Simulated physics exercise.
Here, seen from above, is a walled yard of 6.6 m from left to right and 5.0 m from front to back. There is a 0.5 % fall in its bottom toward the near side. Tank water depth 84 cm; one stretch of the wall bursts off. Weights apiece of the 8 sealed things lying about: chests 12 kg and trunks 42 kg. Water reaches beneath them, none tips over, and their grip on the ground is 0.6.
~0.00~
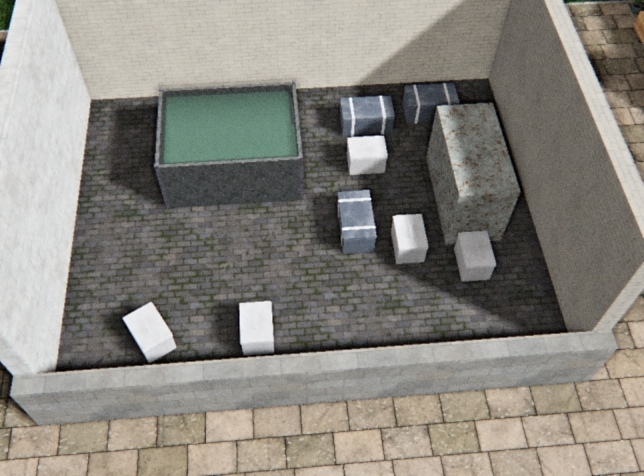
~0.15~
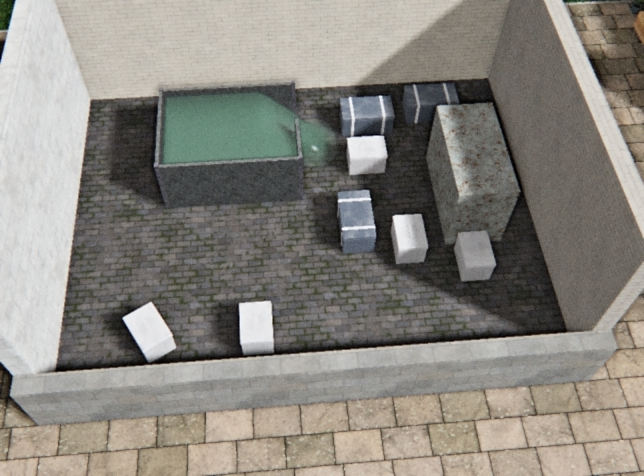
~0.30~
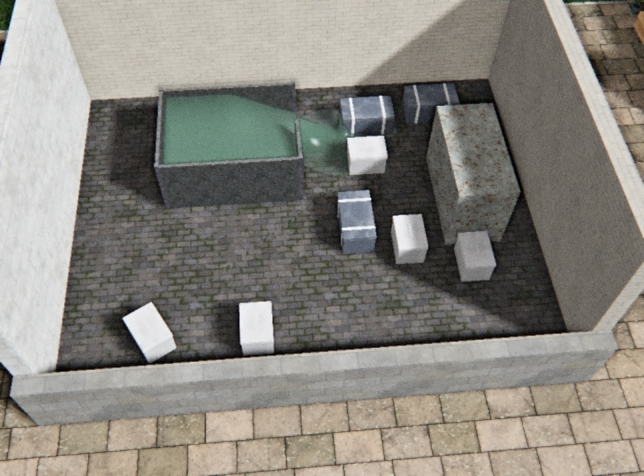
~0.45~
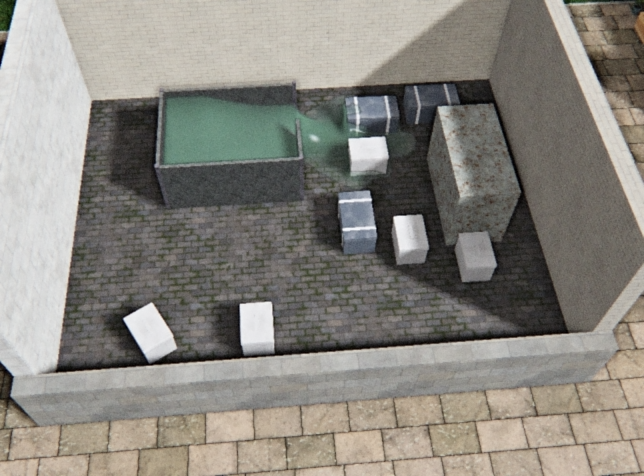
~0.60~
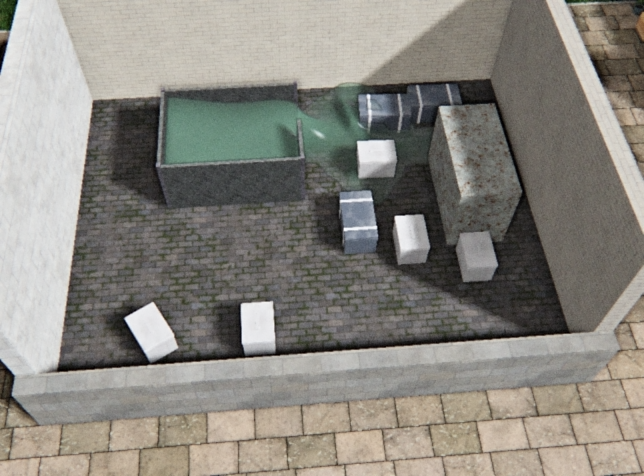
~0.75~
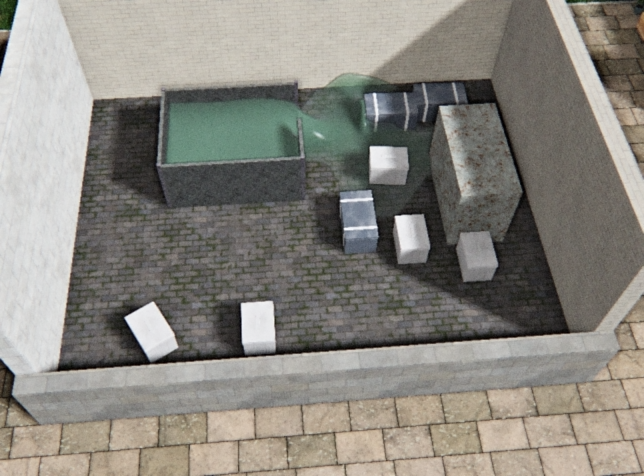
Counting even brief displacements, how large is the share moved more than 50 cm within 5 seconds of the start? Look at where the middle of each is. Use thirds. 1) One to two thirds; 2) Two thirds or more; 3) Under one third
Answer: 1.
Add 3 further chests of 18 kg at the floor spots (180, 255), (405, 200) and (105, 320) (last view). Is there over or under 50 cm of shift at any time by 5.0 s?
The first comes out within the limit, the second beyond the limit, the third within the limit.
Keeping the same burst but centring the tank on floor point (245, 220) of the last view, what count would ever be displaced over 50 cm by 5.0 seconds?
Count: 4.
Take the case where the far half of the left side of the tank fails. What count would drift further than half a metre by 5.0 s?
The answer would then be 2.
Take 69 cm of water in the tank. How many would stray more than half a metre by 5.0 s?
With that change, 4 of them.
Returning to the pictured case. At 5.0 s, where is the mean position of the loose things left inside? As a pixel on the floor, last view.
Somewhere near (363, 266).
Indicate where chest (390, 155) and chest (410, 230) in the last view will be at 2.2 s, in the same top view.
I'd say close to (406, 233) and close to (399, 268).
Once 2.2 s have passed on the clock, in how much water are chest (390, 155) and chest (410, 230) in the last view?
About 6 and 2 cm.
After 1.1 s 2 of 8 are over 50 cm from their spots; 0 afloat.
After 2.2 s 4 of 8 are over 50 cm from their spots; 2 afloat.
After 3.5 s 4 of 8 are over 50 cm from their spots; 2 afloat.
After 5.0 s 4 of 8 are over 50 cm from their spots, and 4 have been at some point; 0 afloat.
